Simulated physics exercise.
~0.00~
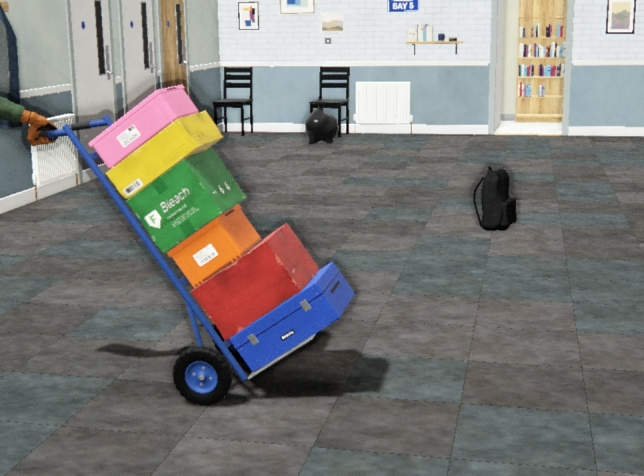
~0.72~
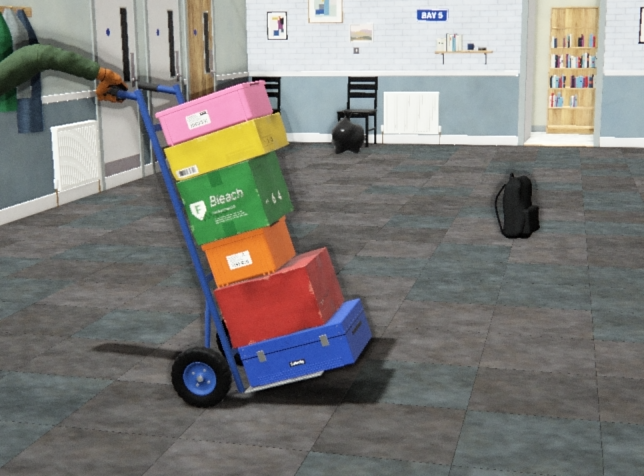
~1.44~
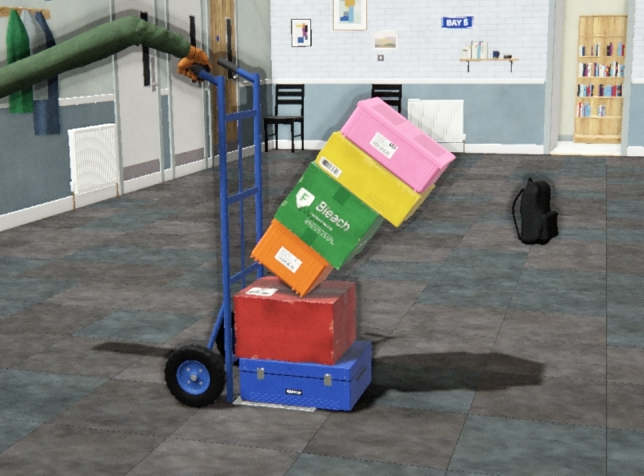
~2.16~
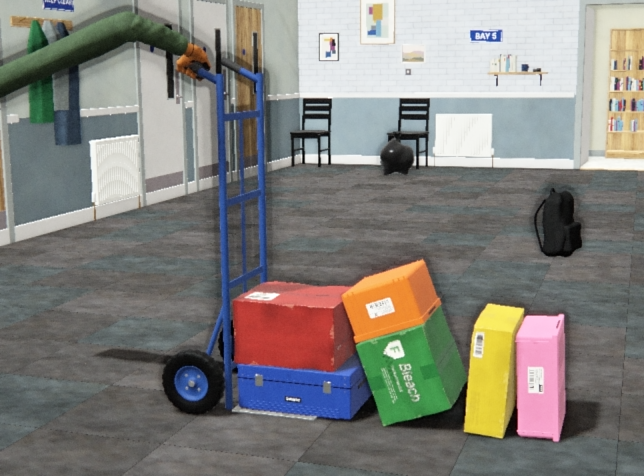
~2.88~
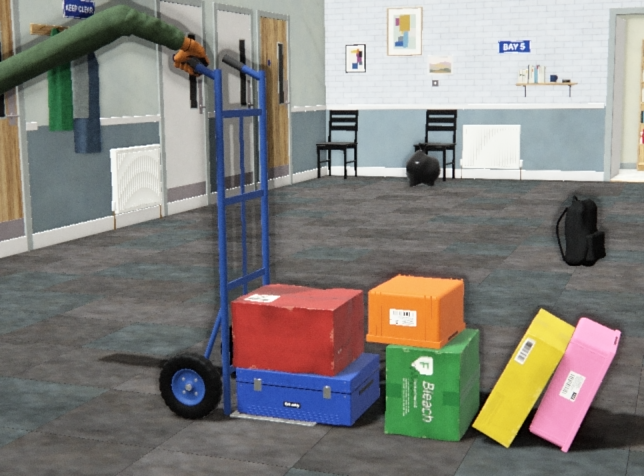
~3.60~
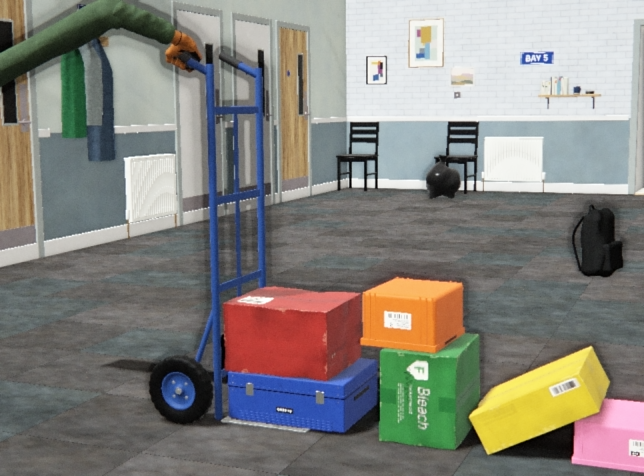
The clip opens on a blue hand truck tilted back by a gloved hand, carrying a blue toolbox with red, orange, green, yellow and pink boxes stacked above it. The green-sleeved arm swings the truck upright until its plate meets the floor. The top four boxes pitch forward together to the right, while the red one stays on the toolbox. Yellow and pink drop to the floor, and green lands on its side with orange on top. Yellow and pink tip over further, ending with yellow propped at a slant beside pink at the right edge.
